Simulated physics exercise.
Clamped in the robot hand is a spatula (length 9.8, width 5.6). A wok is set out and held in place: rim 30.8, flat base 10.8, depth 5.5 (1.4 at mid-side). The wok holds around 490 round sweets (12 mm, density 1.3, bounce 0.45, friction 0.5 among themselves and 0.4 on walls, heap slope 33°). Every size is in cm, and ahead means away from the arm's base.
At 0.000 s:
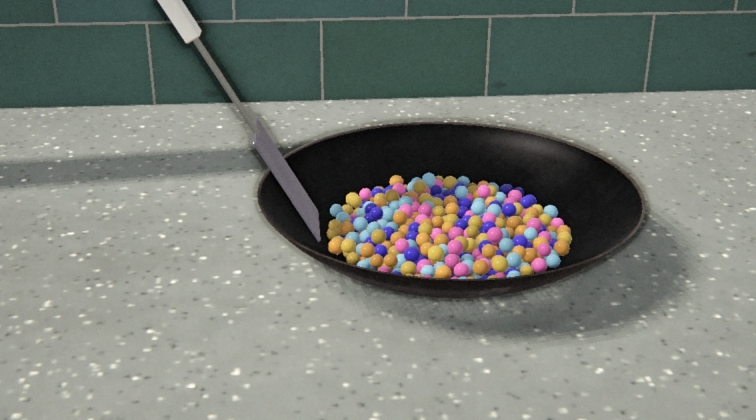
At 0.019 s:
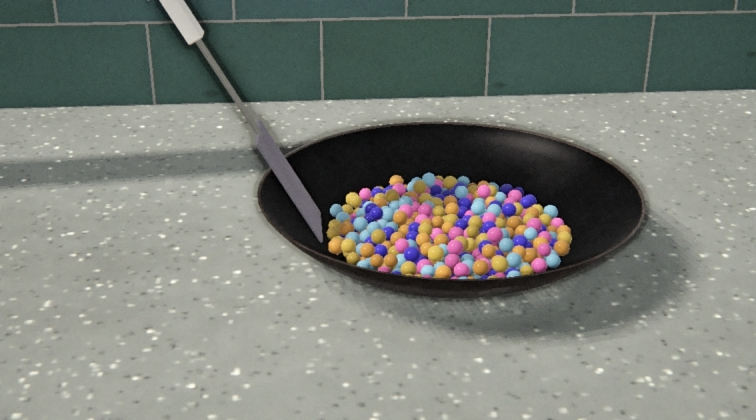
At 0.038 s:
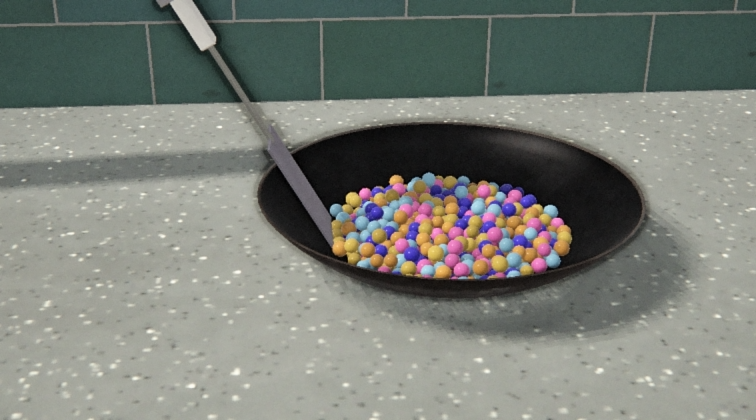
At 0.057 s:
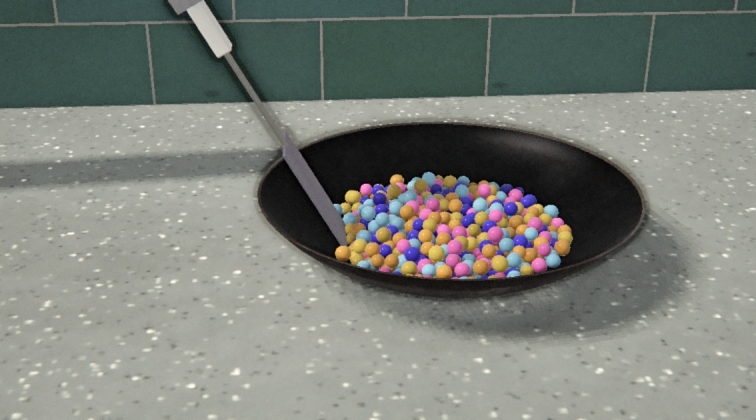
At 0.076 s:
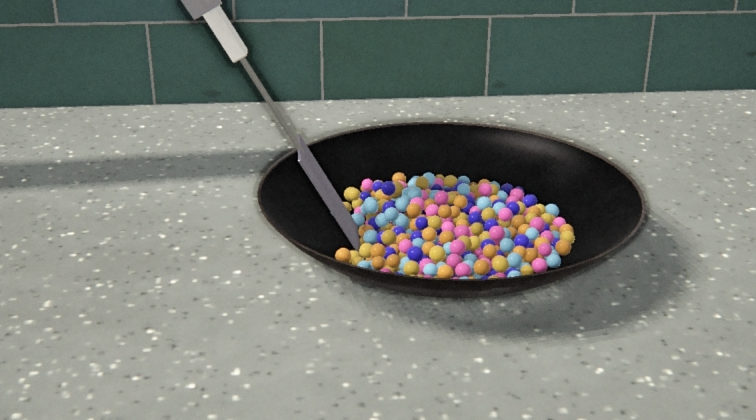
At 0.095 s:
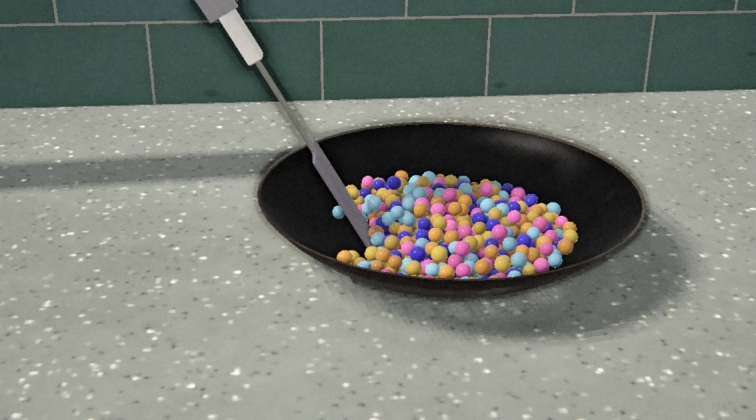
We see a black wok filled with small pink, blue and yellow-orange balls on a speckled counter, as a spatula at its left side moves gradually to the right into the pile, shifting the nearby balls slightly.
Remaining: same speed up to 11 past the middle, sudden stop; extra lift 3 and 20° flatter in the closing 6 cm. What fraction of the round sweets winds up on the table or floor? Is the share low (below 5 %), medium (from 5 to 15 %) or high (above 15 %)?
The share is medium, from 5 to 15 %.
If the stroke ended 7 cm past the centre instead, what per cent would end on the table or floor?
Estimate: Approx. 0 %.
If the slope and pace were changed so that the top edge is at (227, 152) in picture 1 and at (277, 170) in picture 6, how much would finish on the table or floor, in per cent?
Around 5 per cent finishes on the table or floor.
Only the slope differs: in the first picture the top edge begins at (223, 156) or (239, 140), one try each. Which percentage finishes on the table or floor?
Around 10 per cent, then around 10 per cent.
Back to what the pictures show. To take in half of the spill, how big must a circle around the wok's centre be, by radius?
Roughly 26 cm.
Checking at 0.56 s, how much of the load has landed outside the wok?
About 8 per cent.
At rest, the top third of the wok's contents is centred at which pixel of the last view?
The middle lies somewhere around (541, 214).
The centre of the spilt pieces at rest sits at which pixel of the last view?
About (726, 230).
After 0.20 s, sloping 61°, highest piece 4 above the table; 488 in the wok.
After 0.31 s, sloping 56°, highest piece 6 above the table; 488 in the wok.
After 0.56 s, sloping 41°, highest piece 7 above the table; 445 in the wok, 36 on the table or floor, 7 on the blade or in flight.
After 1.61 s, sloping 41°, highest piece 5 above the table; 445 in the wok, 43 on the table or floor.
At rest, 445 in the wok, 43 on the table or floor. That is 9 % on the table or floor.
